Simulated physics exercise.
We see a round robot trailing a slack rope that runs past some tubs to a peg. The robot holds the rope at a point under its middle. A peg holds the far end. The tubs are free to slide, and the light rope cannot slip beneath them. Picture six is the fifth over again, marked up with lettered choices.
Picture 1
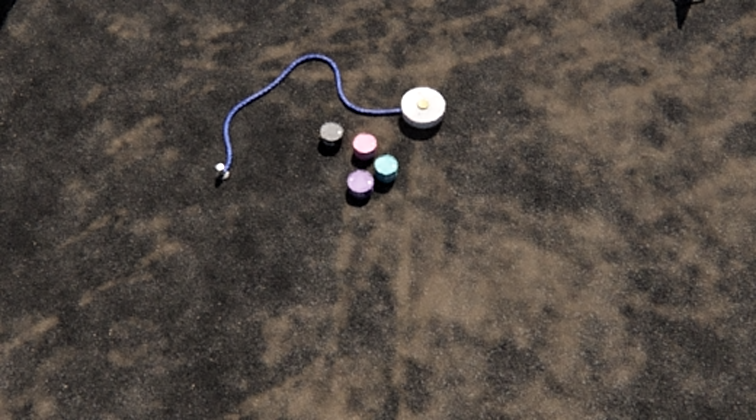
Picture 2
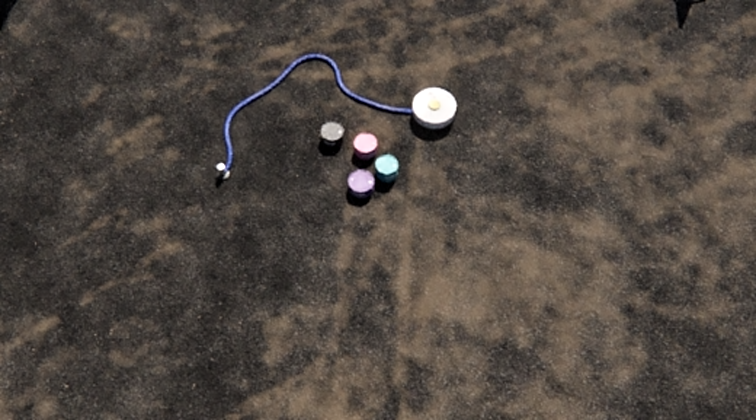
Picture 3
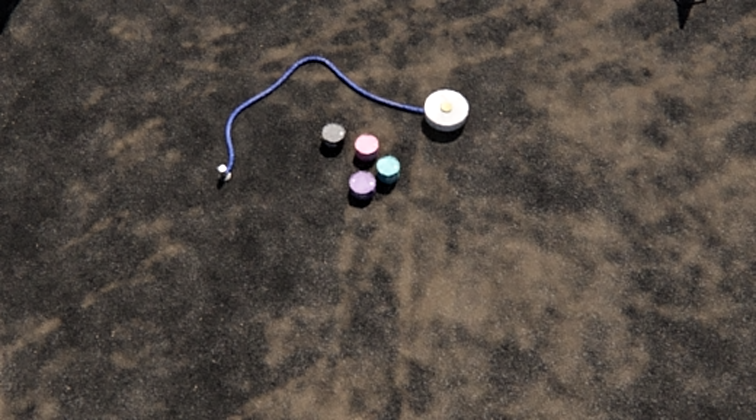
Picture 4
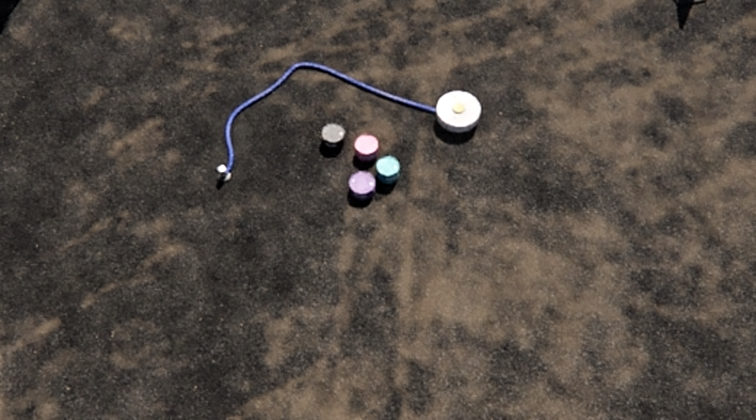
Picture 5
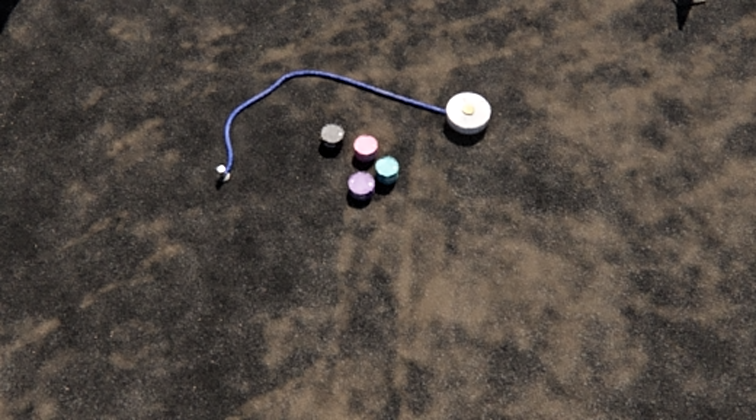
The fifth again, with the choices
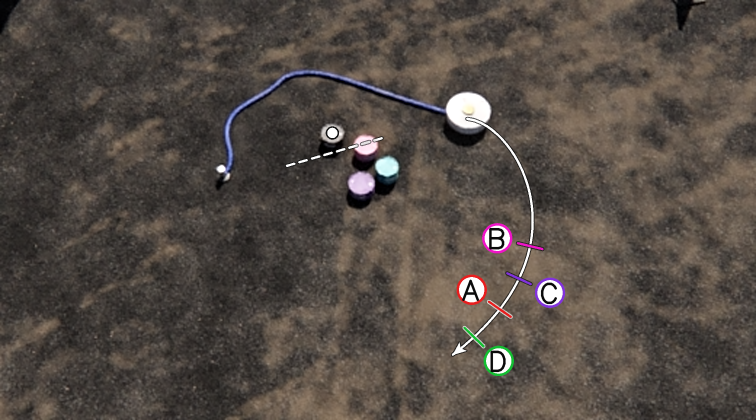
The round white robot slid steadily to the right, drawing the slack out of the blue rope pegged at its left end, while the black, pink, turquoise and purple tubs below stayed practically still.
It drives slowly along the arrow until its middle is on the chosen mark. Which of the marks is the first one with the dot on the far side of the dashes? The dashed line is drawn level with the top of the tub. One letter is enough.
It must go as far as A.
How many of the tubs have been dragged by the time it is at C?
Two.
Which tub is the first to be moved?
The black one.
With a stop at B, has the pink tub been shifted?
No.
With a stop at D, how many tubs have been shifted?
By then, four.
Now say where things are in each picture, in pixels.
The first frame shows pink tub (365, 147); black tub (332, 135); turquoise tub (386, 169).
The second frame shows robot (434, 109); purple tub (361, 184).
The third frame shows robot (446, 112); pink tub (367, 148).
The fourth frame shows robot (458, 113); turquoise tub (388, 170).
The fifth frame shows robot (468, 114); peg (222, 173); pink tub (366, 149); black tub (333, 137).
On the marked copy, A at (500, 309); B at (530, 246); C at (519, 279); D at (474, 337); the dashed line at (335, 152); the route from (467, 119) via (532, 230) to (453, 355); the white dot at (332, 133).
With A. Early on, robot (523, 166); black tub (333, 137).
Further on, robot (531, 242); black tub (333, 141).
At the end, robot (501, 306); pink tub (360, 164); black tub (337, 161); turquoise tub (382, 176); the dot on the black tub is over the dashed line.
As for the rest, B leaves the dotted tub short, at (333, 141); C leaves the dotted tub short, at (335, 151); D does it too, but is farther than needed.
